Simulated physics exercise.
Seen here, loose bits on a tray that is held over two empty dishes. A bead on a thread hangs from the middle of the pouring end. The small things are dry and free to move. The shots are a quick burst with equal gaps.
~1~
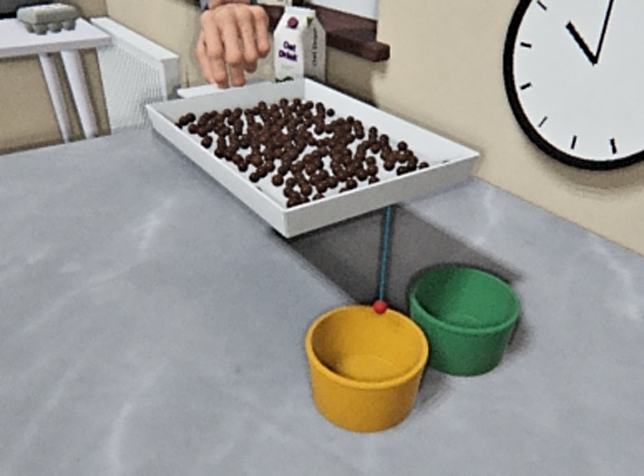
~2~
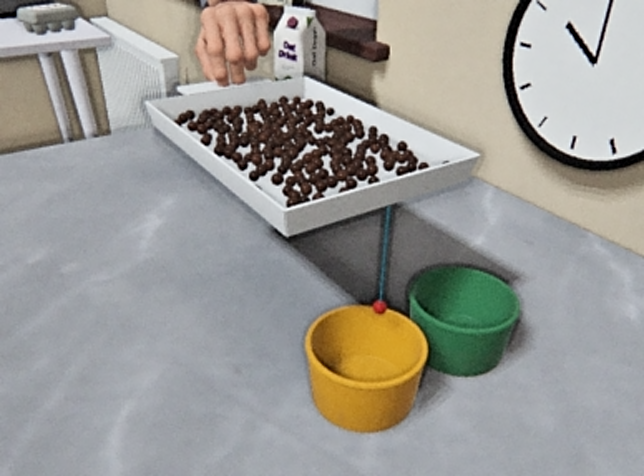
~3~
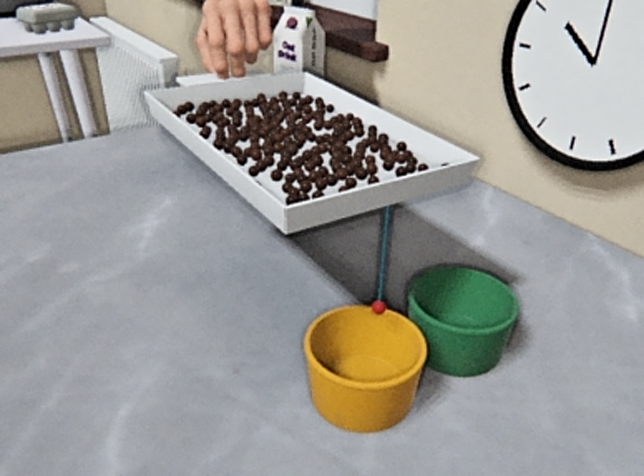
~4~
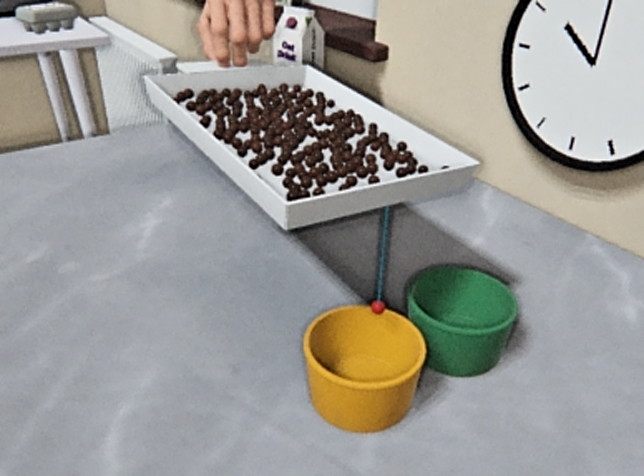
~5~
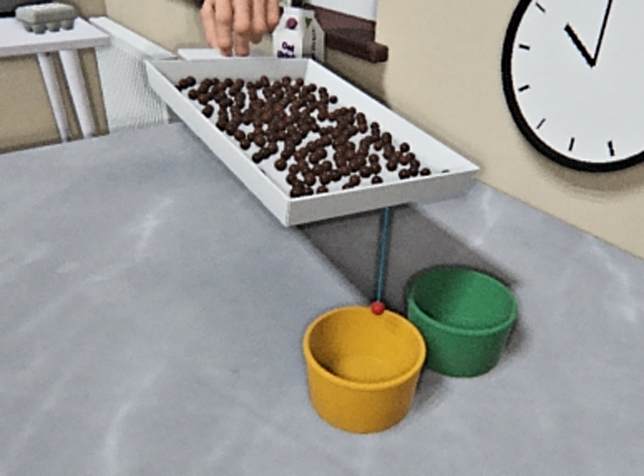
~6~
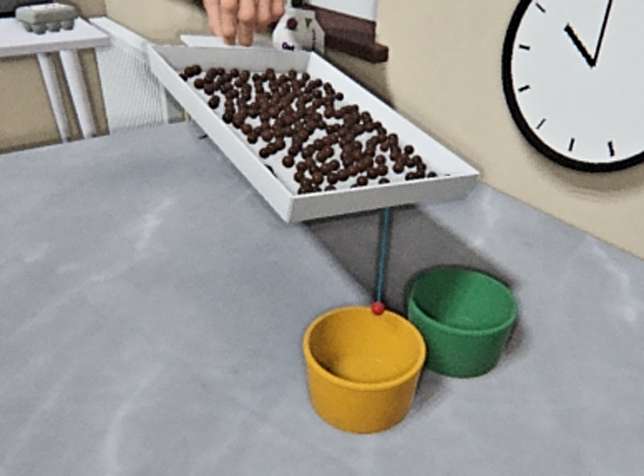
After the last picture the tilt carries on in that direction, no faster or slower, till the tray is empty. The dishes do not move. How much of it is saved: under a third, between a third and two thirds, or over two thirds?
Caught overall: Over two thirds.
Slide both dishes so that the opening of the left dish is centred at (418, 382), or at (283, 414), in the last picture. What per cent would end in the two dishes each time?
About 20 and 0 per cent.
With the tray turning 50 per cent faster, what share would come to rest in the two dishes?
Roughly 90 in a hundred.
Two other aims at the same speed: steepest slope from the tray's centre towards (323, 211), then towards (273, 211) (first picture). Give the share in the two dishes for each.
In turn 20 and 10 in a hundred.
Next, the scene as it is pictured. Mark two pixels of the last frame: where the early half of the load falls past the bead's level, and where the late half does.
First near (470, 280), later near (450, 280).
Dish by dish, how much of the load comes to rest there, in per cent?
For the left dish some 0 %, for the right dish some 90 %.
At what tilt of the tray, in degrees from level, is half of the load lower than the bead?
At some 85 degrees.
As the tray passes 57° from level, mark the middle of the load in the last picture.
Roughly at (392, 120).
Soon after the last picture, tray tipped steeply; all on the tray.
A little later, tray tipped right over; a small part on the tray; a stray few in the left dish; most in the right dish; a small part outside both; a stray few in the air.
Later still, tray tipped past a quarter turn; a stray few in the left dish; nearly all in the right dish; a small part outside both.
By the end, tray tipped past a quarter turn; a stray few in the left dish; nearly all in the right dish; a small part outside both.
